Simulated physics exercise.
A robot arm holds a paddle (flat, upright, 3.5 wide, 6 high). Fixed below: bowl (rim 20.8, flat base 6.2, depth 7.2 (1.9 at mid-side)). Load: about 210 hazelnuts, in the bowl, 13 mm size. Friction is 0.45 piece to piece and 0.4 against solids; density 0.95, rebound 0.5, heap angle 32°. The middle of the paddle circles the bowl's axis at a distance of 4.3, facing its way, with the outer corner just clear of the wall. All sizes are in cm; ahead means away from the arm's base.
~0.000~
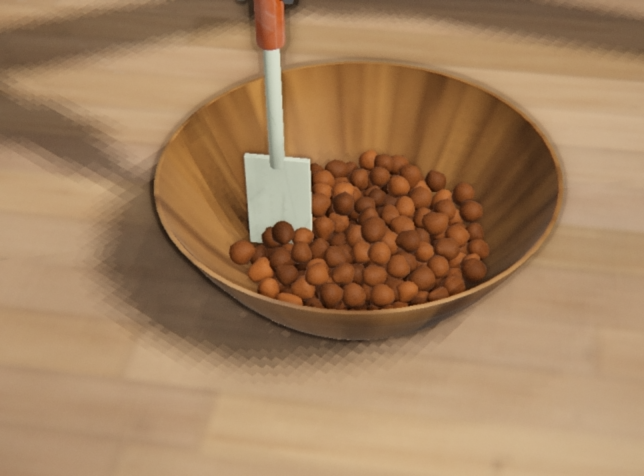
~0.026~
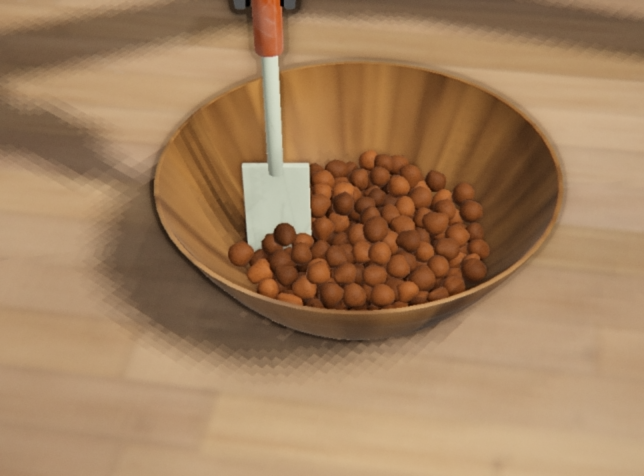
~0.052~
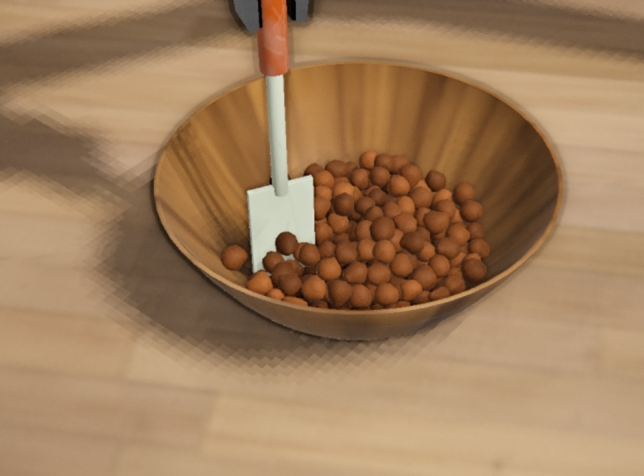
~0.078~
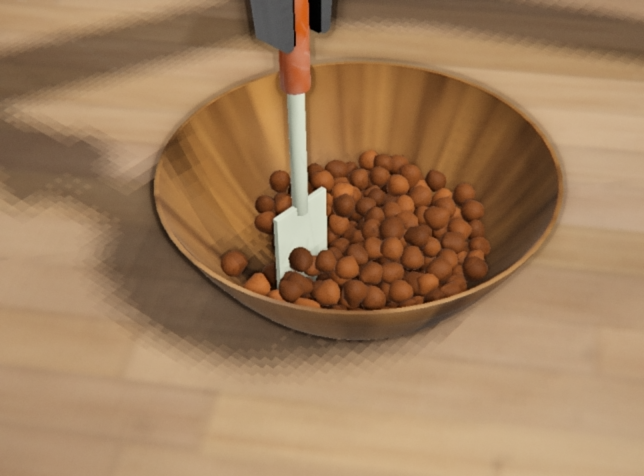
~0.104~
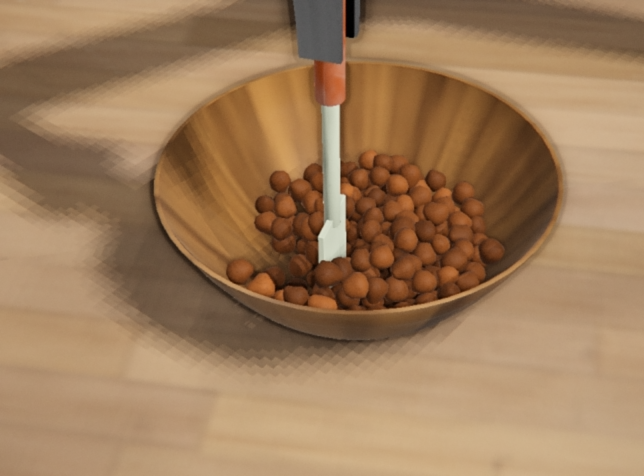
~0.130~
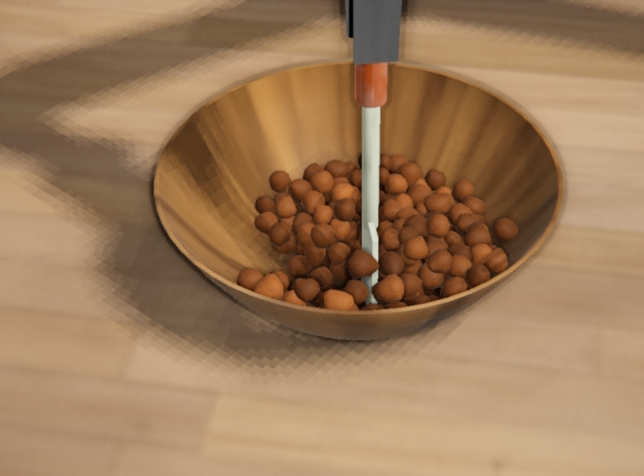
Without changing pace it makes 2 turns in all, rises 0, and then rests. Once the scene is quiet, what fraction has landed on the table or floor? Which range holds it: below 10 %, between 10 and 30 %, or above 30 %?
It lies between 10 and 30 %.
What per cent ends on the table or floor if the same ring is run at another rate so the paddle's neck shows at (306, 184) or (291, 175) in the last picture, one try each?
So, roughly 0 percent the first time and 0 percent the second.
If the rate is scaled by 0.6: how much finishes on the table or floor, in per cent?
That gives some 0 percent.
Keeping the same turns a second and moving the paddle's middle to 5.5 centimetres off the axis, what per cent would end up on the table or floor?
Roughly 25 percent, I'd expect.
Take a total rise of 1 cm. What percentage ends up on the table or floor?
Result: Roughly 15 %.
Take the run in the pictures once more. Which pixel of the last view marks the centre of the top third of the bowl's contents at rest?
Close to (274, 233).
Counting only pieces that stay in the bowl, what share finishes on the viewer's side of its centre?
Near 55 per cent of what stays in the bowl.
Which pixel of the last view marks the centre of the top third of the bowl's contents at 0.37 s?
Roughly at (282, 130).
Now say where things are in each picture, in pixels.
The first frame shows paddle neck at (276, 135), 0° round; upper third of the load around (376, 222), from x 245 to 475, top at y 160; 212 in the bowl.
The second frame shows paddle neck at (274, 142), 8° round; upper third of the load around (374, 222), from x 240 to 475, top at y 160.
The third frame shows paddle neck at (279, 161), 31° round; upper third of the load around (368, 236), from x 235 to 480, top at y 160.
The fourth frame shows paddle neck at (299, 180), 56° round; upper third of the load around (374, 256), from x 235 to 480, top at y 160.
The fifth frame shows paddle neck at (332, 192), 82° round; upper third of the load around (382, 257), from x 240 to 490, top at y 160.
The sixth frame shows paddle neck at (370, 194), 107° round; upper third of the load around (409, 256), from x 250 to 505, top at y 160; 212 in the bowl.
By 0.37 s, 344° round, highest piece 9 above the table; 189 in the bowl, 12 on the table or floor, 11 in flight or on the tool.
By 0.62 s, 222° round, highest piece 8 above the table; 182 in the bowl, 29 on the table or floor, 1 in flight or on the tool.
By 0.94 s, 0° round, highest piece 6 above the table; 174 in the bowl, 38 on the table or floor.
By 1.64 s, 0° round, highest piece 6 above the table; 174 in the bowl, 38 on the table or floor.
Final count, 174 in the bowl, 38 on the table or floor. That is 18 % on the table or floor.
